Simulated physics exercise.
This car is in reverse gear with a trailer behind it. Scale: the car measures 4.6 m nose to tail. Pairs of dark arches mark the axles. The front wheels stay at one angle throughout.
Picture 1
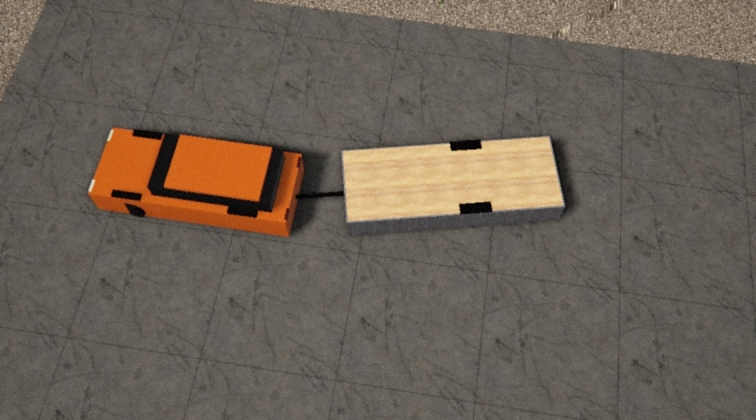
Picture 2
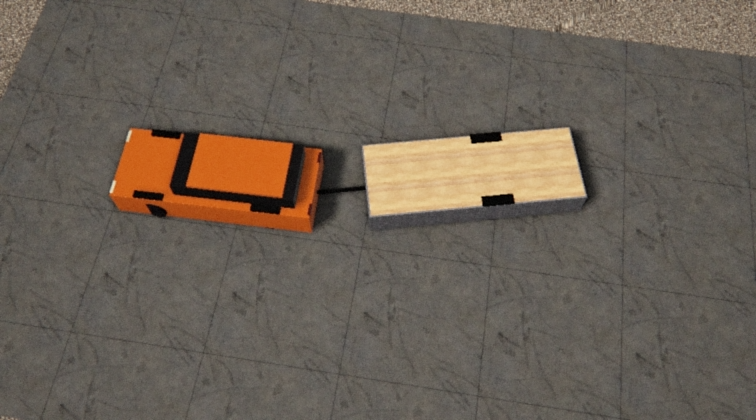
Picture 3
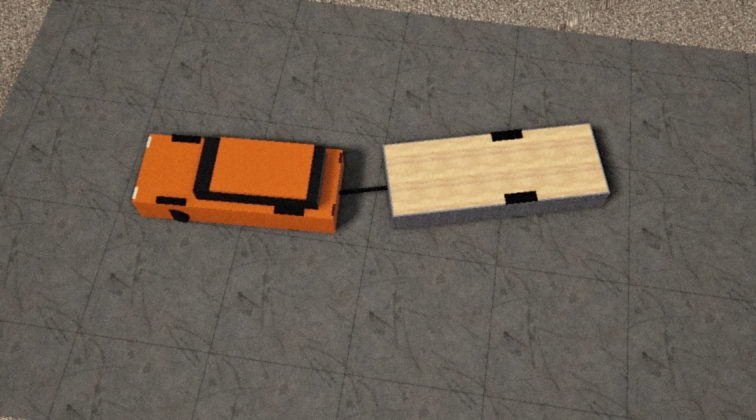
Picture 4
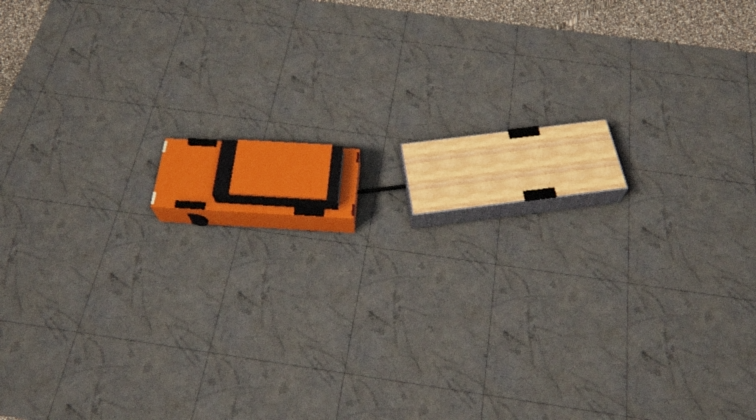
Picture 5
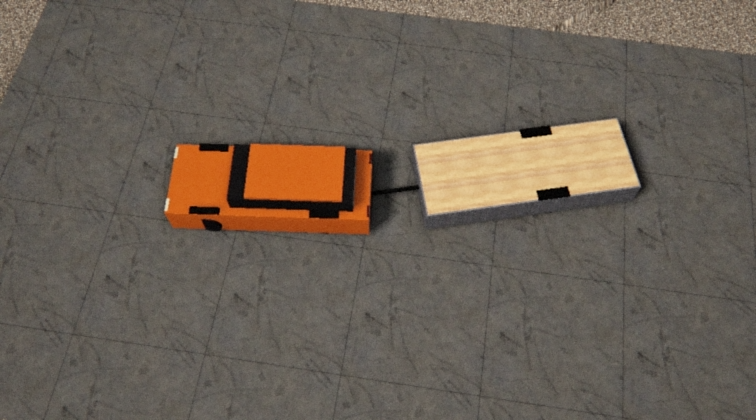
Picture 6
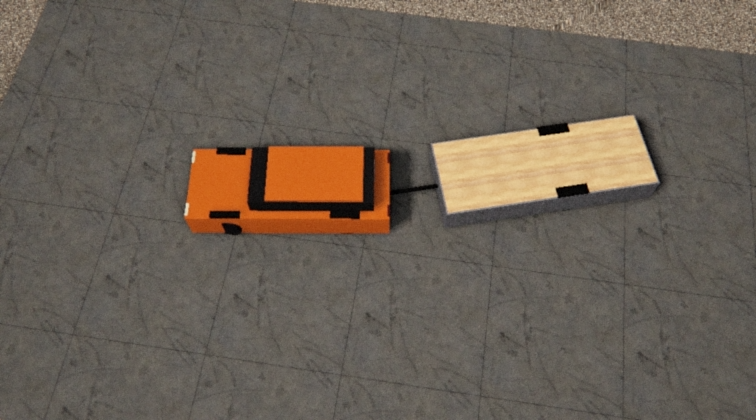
An orange car with black trim sits left of centre on a grey tiled surface bordered by speckled ground, seen from above at a slant. Behind it, to the right, a thin black bar joins it to a flat trailer with a pale wood-grain top, grey sides and black patches. The car backs slowly a short way rightward, pushing the trailer, which tilts slightly, its far end angling upward, while the view stays still.
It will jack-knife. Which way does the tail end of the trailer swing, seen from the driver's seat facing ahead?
It swings round to the driver's left-hand side.
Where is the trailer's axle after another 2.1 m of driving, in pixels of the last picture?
Near (650, 145).
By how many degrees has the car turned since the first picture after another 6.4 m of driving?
Some 34°.
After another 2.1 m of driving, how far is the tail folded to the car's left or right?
Some 5° to its right.
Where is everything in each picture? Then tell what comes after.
In the first frame, car's middle (190, 164), trailer's axle (471, 176); tail 14° to the car's right; front wheels 10° right.
In the second frame, car's middle (211, 162), trailer's axle (492, 168); tail 13° to the car's right.
In the third frame, car's middle (233, 166), trailer's axle (514, 166); tail 12° to the car's right.
In the fourth frame, car's middle (252, 168), trailer's axle (532, 163); tail 12° to the car's right.
In the fifth frame, car's middle (265, 172), trailer's axle (544, 162); tail 11° to the car's right.
In the sixth frame, car's middle (285, 174), trailer's axle (563, 159); tail 10° to the car's right.
After another 2.1 m, the tail is 3° to the car's right, the car has turned 17° and the trailer's axle is at (650, 145) of the last picture.
After another 4.2 m, the tail is 9° to the car's left, the car has turned 25° and the trailer's axle is at (735, 133) of the last picture.
After another 6.4 m, the tail is 29° to the car's left, the car has turned 33° and the trailer's axle is out of the picture.
After another 8.5 m, the tail is 59° to the car's left, the car has turned 41° and the trailer's axle is out of the picture; it has jack-knifed.
